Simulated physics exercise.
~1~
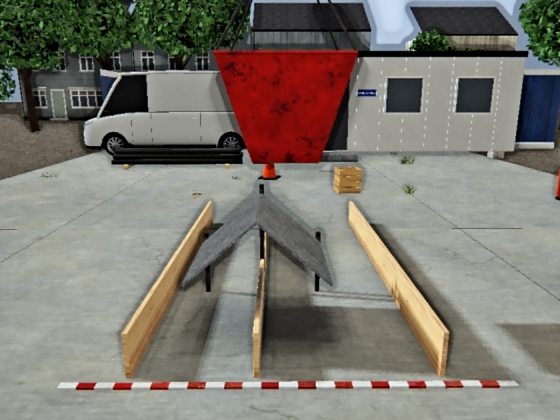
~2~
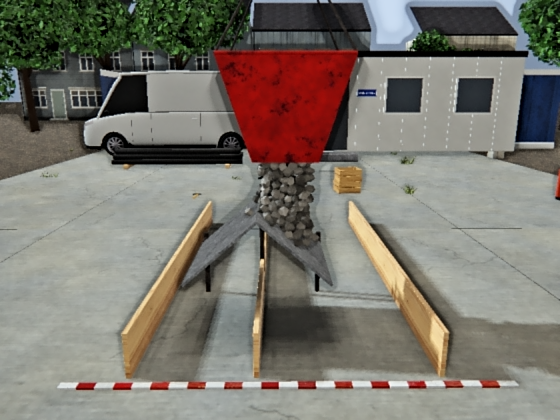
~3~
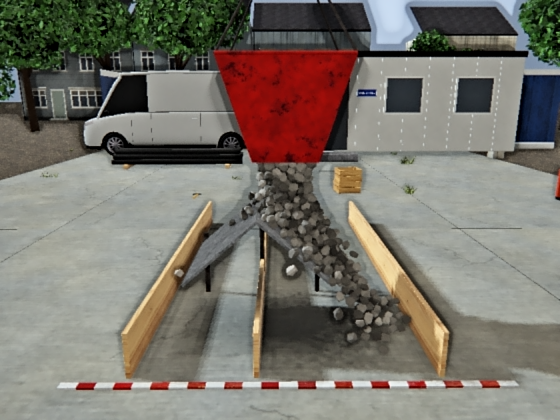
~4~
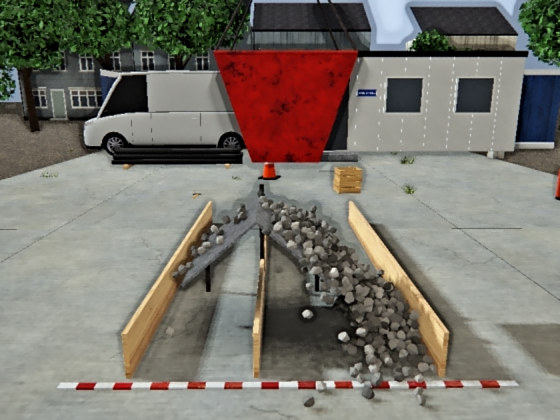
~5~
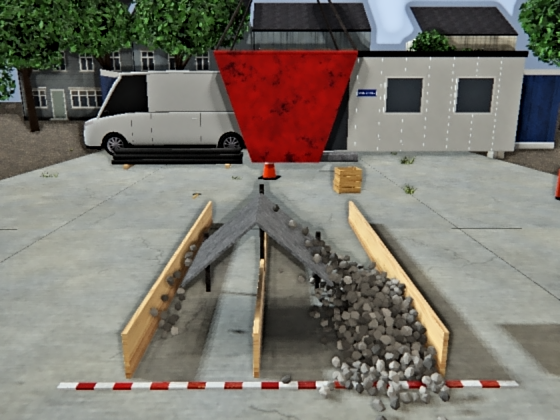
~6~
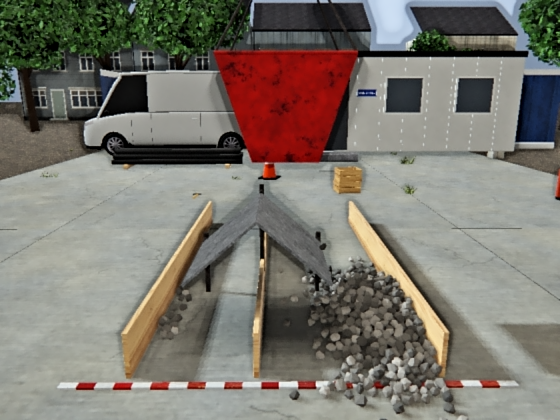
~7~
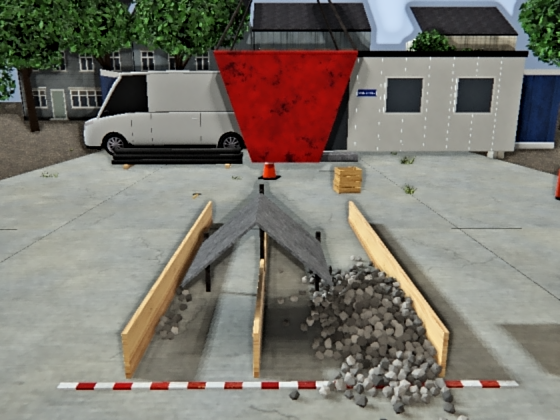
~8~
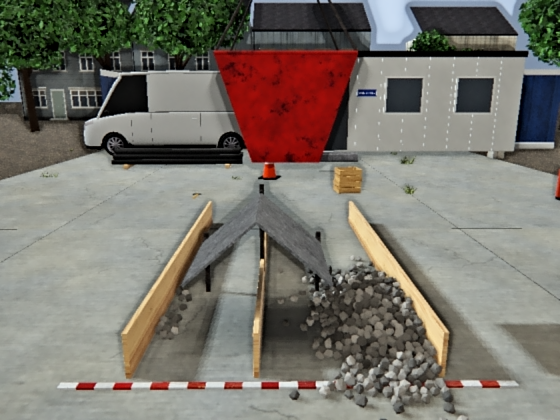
The clip opens on a red skip hanging still above a peaked grey steel slope, with wooden planks marking two bays on a concrete yard and a white van parked behind. Grey stones pour from the bottom of the skip onto the peak. Most of them tumble down the right slope, while a smaller stream slides left. The skip empties, and the stones run off the steel, spilling toward the red and white striped line. The slopes clear and the motion dies away. A large heap rests in the right bay, some of it past the line, with only a few stones in the left.
